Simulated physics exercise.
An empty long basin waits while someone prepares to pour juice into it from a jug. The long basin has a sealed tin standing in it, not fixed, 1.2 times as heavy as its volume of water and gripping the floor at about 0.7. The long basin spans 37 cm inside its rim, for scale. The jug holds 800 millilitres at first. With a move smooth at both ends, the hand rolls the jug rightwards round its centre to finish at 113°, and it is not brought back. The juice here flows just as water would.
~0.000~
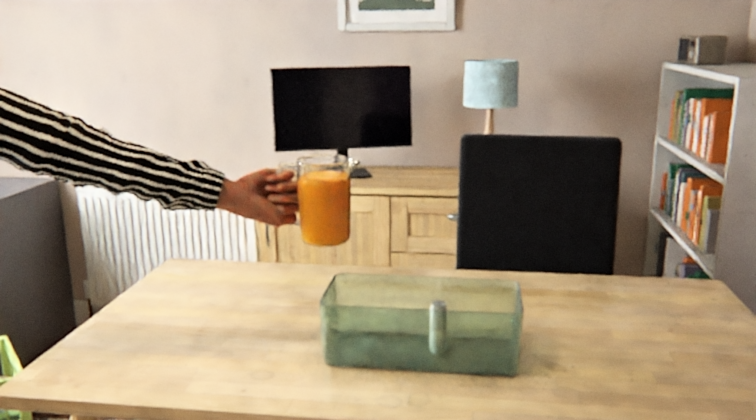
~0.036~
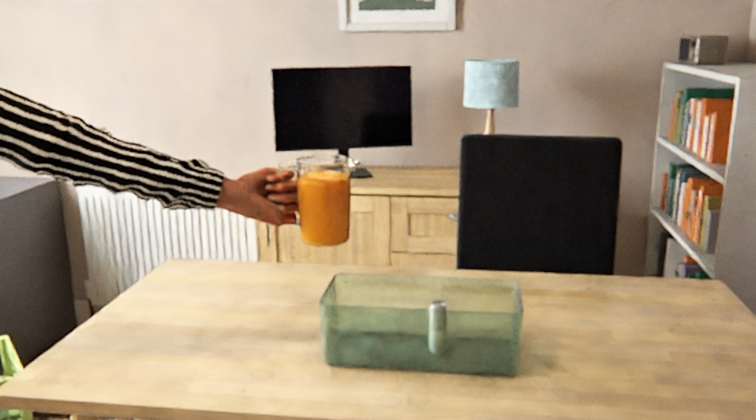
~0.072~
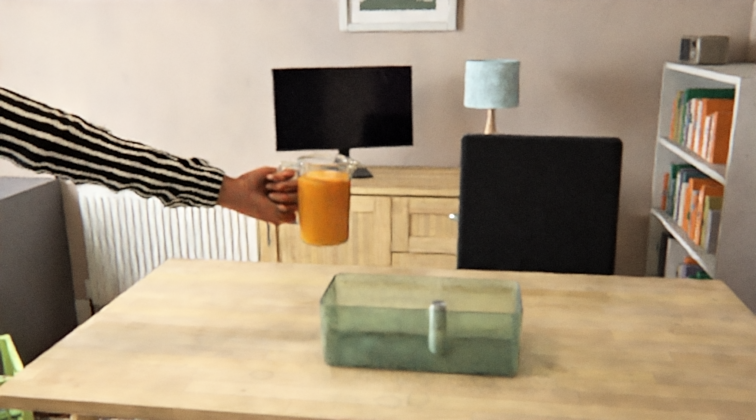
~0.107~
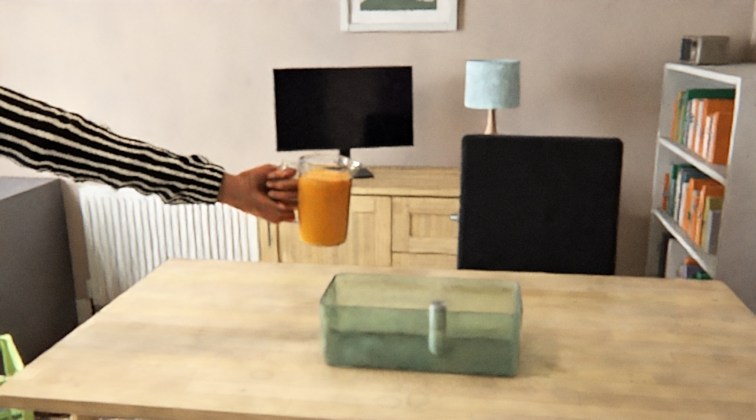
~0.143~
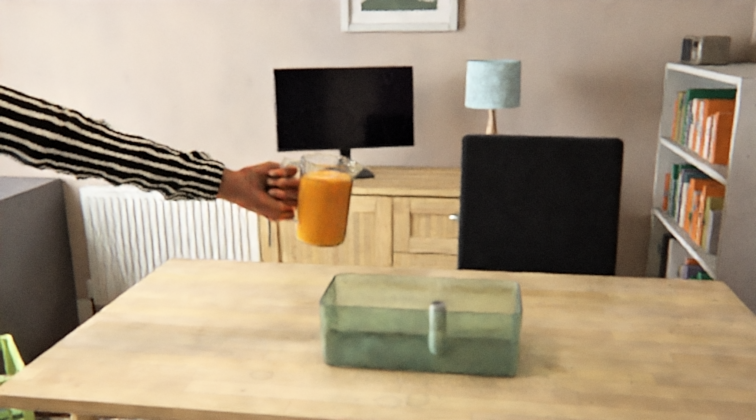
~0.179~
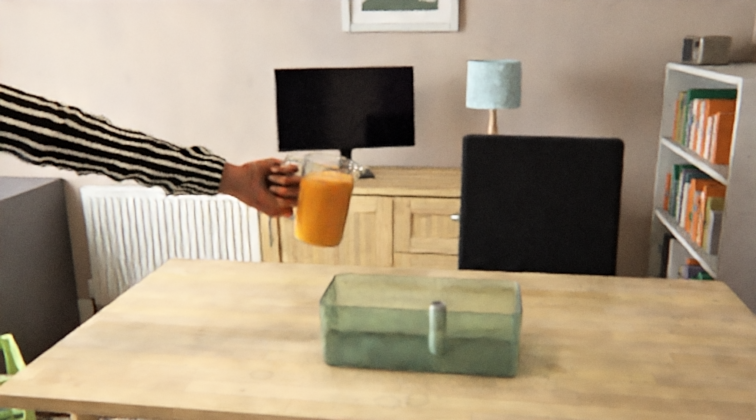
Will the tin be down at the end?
Odds are it weathers it.
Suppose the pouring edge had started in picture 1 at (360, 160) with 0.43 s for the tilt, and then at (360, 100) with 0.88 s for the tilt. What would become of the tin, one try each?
The tin stays vertical the first time and overturns the second time.
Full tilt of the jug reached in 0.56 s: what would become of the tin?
Then the tin does not tip.
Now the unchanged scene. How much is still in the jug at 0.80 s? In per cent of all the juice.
32 %.
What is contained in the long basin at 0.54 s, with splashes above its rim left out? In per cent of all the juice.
Close to 0 in a hundred.
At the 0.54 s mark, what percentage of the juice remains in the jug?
Some 86 % of it is still there.
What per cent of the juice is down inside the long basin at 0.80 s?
I reckon close to 42 per cent.
By 0.54 s the tilt is 76° and 87 per cent is still to pour; the tin stands where it began.
By 0.80 s the tilt is 111° and 33 per cent is still to pour; the tin stands where it began.
By 1.08 s the tilt is 113° and 2 per cent is still to pour; the tin stands where it began.
By 1.38 s the tilt is 113° and 0 per cent is still to pour; the tin stands where it began.
At rest the tin stands where it began.
